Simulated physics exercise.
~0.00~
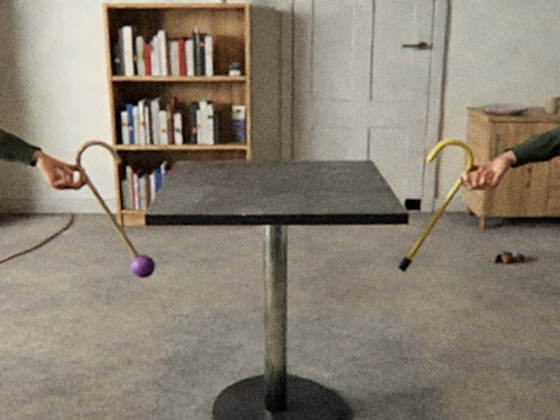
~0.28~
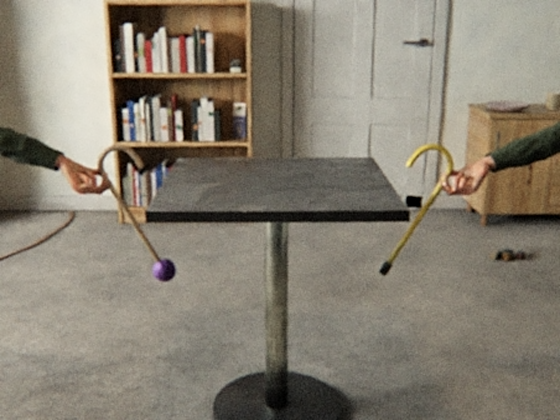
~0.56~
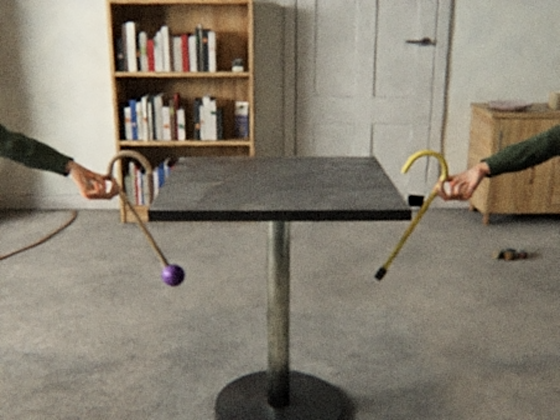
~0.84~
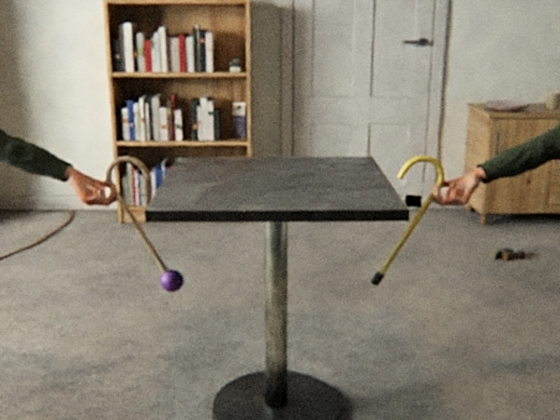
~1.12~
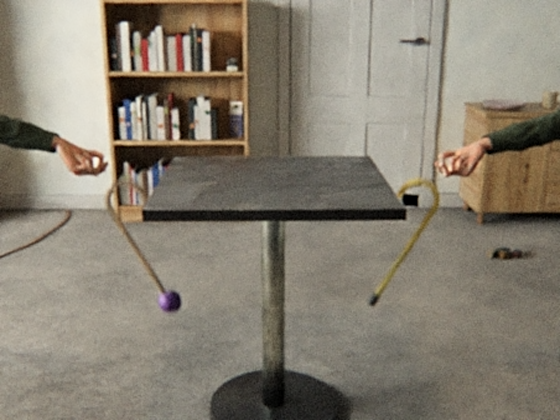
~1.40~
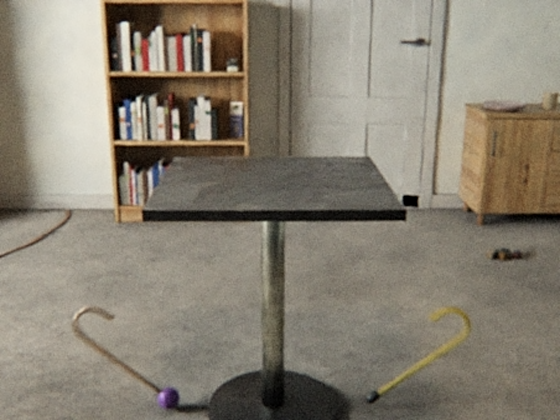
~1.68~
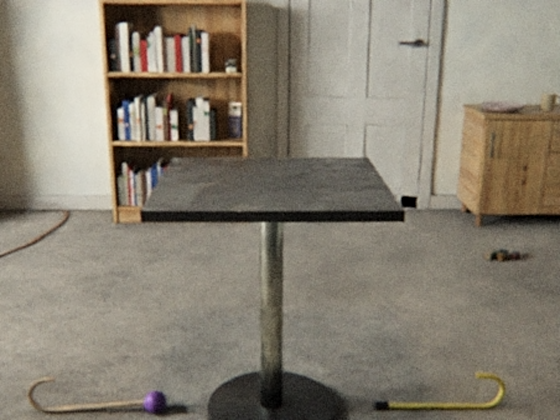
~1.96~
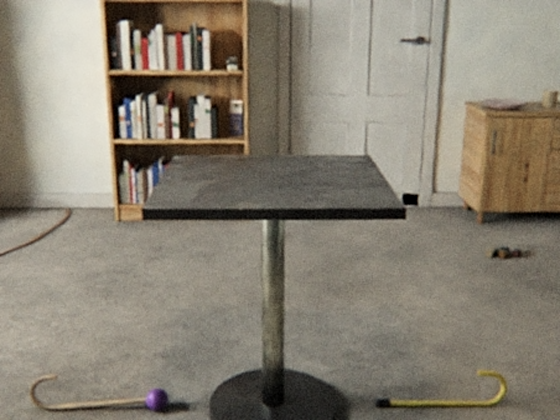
Two hands release a purple-ended hooked stick and a yellow cane beside a table; both fall to the floor.
